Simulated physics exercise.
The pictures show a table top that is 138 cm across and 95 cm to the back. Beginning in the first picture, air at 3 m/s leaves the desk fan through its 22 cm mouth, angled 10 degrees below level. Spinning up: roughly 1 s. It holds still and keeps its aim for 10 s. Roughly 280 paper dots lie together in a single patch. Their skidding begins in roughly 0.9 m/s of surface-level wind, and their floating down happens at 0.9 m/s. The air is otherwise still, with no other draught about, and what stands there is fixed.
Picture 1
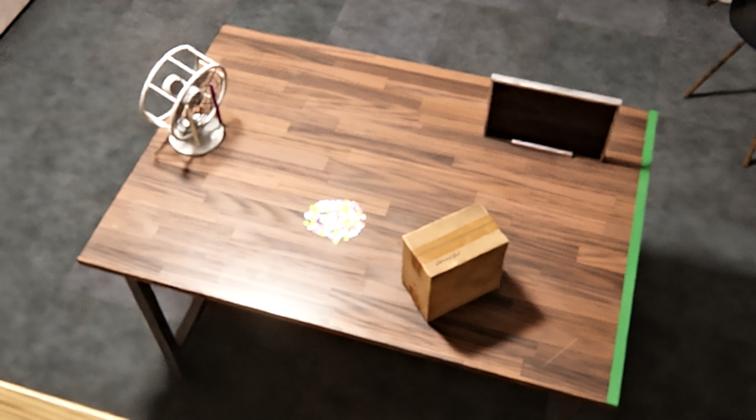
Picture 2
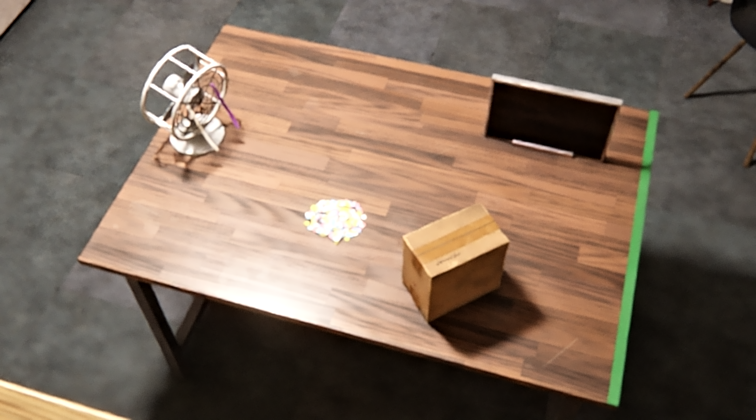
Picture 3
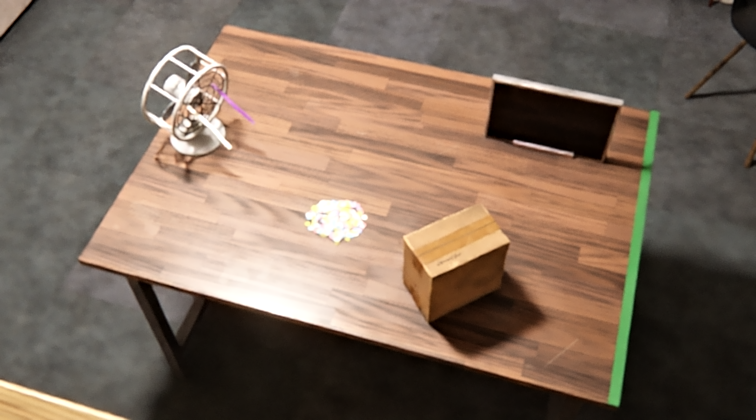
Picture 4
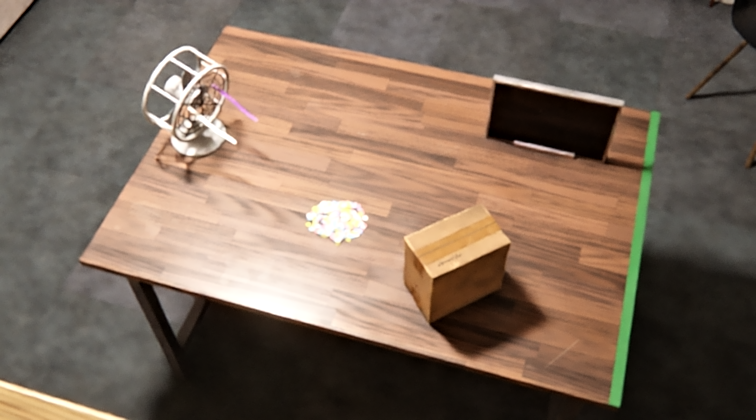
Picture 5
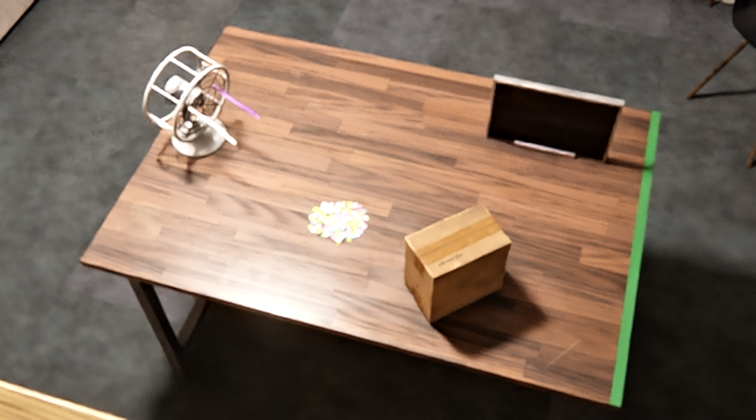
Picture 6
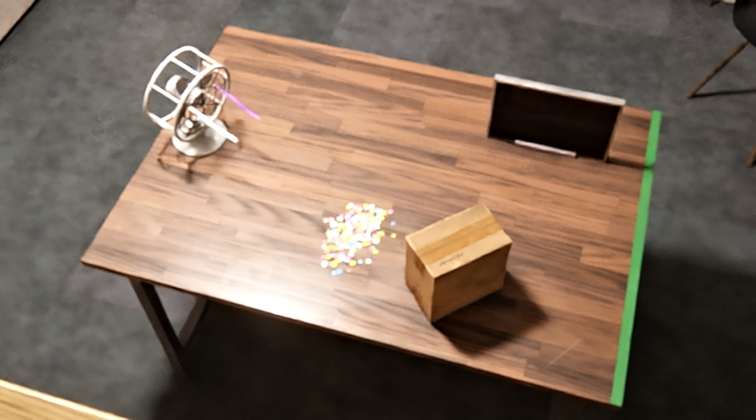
A wooden table with a green strip along its right edge stands on a dark grey floor, seen from high above at a slant by a steady camera. A white desk fan is at the back left, a dark laptop at the back right, a brown box at the front right, and pale paper dots lie near the middle. A purple streamer at the fan swings out to the right, then the dots stir and scatter slightly toward the box.
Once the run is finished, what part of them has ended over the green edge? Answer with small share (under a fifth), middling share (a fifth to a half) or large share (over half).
A middling share.
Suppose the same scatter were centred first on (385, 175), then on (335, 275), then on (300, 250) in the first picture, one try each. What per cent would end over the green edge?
80 %, 0 %, 0 %.
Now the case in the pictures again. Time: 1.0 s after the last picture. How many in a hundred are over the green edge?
About 30 %.
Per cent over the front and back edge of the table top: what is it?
About 70 per cent front and 0 per cent back.
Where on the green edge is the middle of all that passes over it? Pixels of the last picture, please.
Near (646, 227).
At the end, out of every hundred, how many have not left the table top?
I'd say close to 0 percent.
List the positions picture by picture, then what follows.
In the first frame, the middle of the paper dots is near (334, 220), none has stirred yet and the mouth of the desk fan is at (185, 94).
In the second frame, the middle of the paper dots is near (335, 220), none has stirred yet and the green edge is centred on (641, 240).
In the third frame, the middle of the paper dots is near (335, 220), none has stirred yet, the top of a box is at (457, 239) and the top of a laptop is at (557, 89).
In the fourth frame, the middle of the paper dots is near (336, 221) and none has stirred yet.
In the fifth frame, the middle of the paper dots is near (340, 221) and about 5 % have left their places.
In the sixth frame, the middle of the paper dots is near (353, 232), the farthest in sight from the desk fan is at (393, 236) and about 80 % have left their places.
Then, 1.0 s after the last picture, 10 % are on the move or not yet settled, 25 % are over the green edge.
Then, 2.2 s after the last picture, 1 % are on the move or not yet settled, 30 % are over the green edge.
Then, 4.6 s after the last picture, 0 % are on the move or not yet settled, 31 % are over the green edge.
Then, 9.1 s after the last picture, at the end, 31 % are over the green edge.
